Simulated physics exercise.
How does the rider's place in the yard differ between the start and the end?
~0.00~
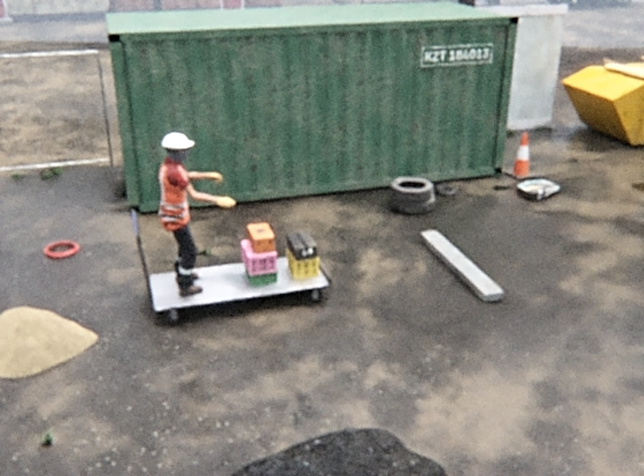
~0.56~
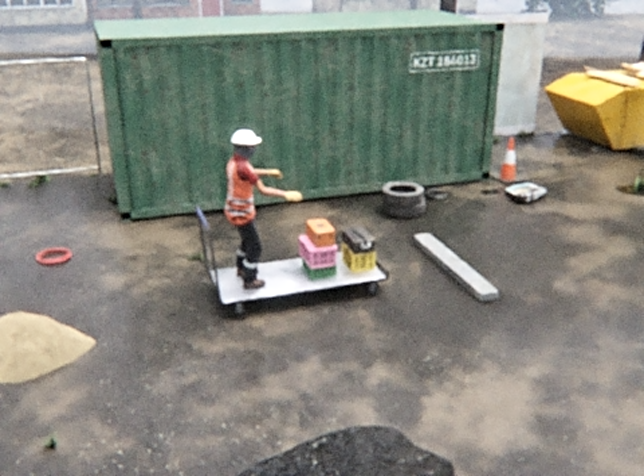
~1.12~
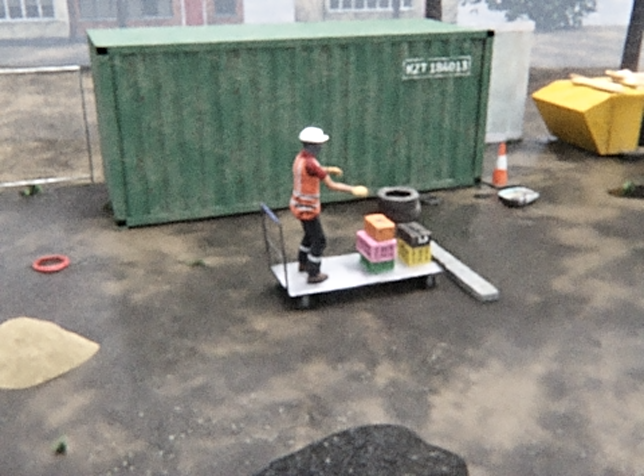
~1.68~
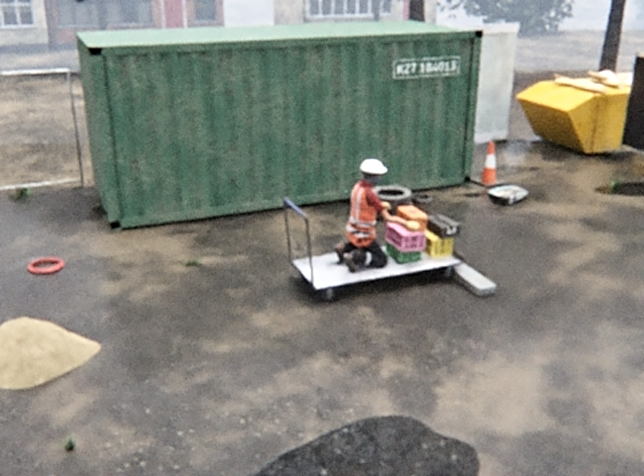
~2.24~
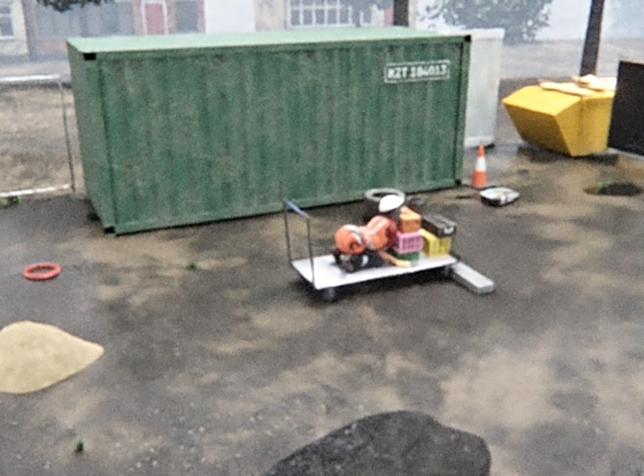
At the start the rider is on the left side of the yard, in front of the container's left end. By the end the rider is farther right, slumped low on the trolley beside the pale kerb.
